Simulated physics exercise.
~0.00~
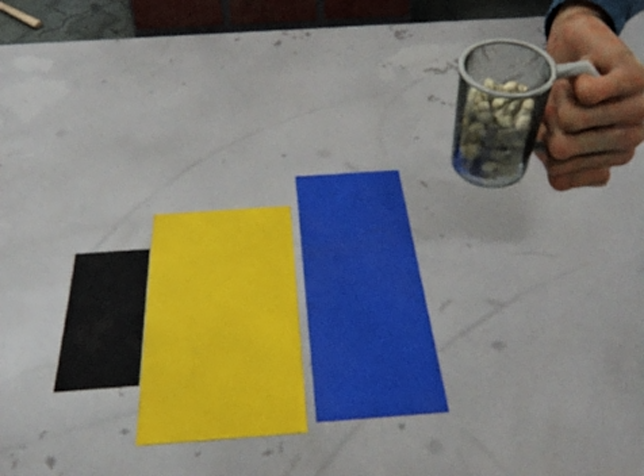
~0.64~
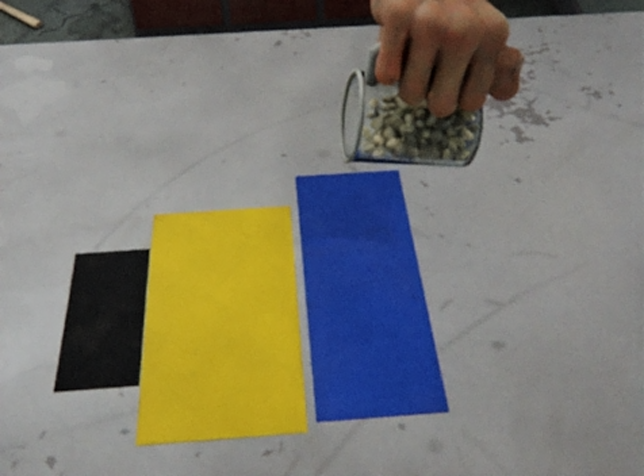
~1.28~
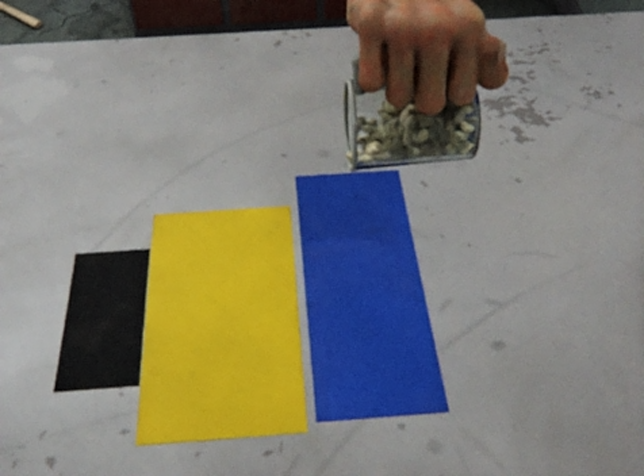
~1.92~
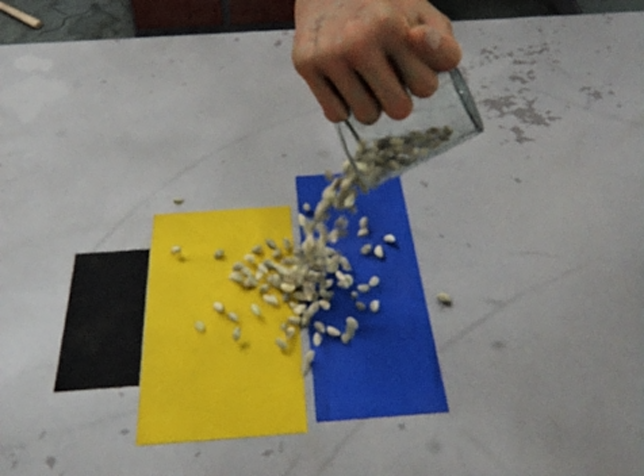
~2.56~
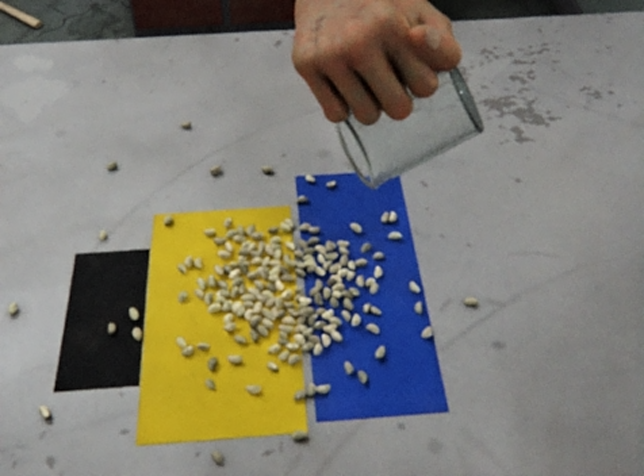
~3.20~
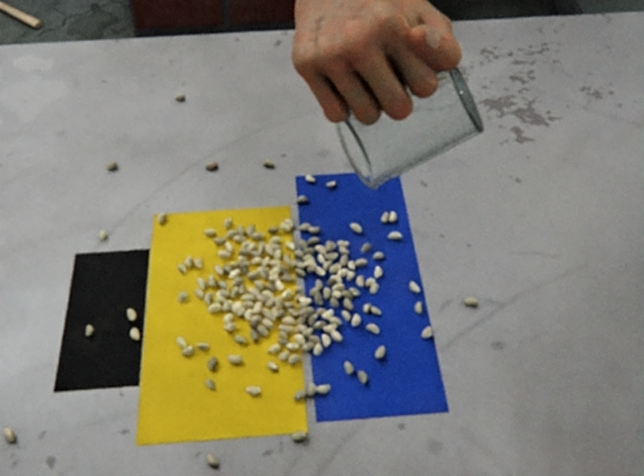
A hand brought a clear cup of white beans over to the left, tipped it on its side and then poured them all out, leaving most scattered across the yellow and blue mats, with a few on the black mat and the bare table.
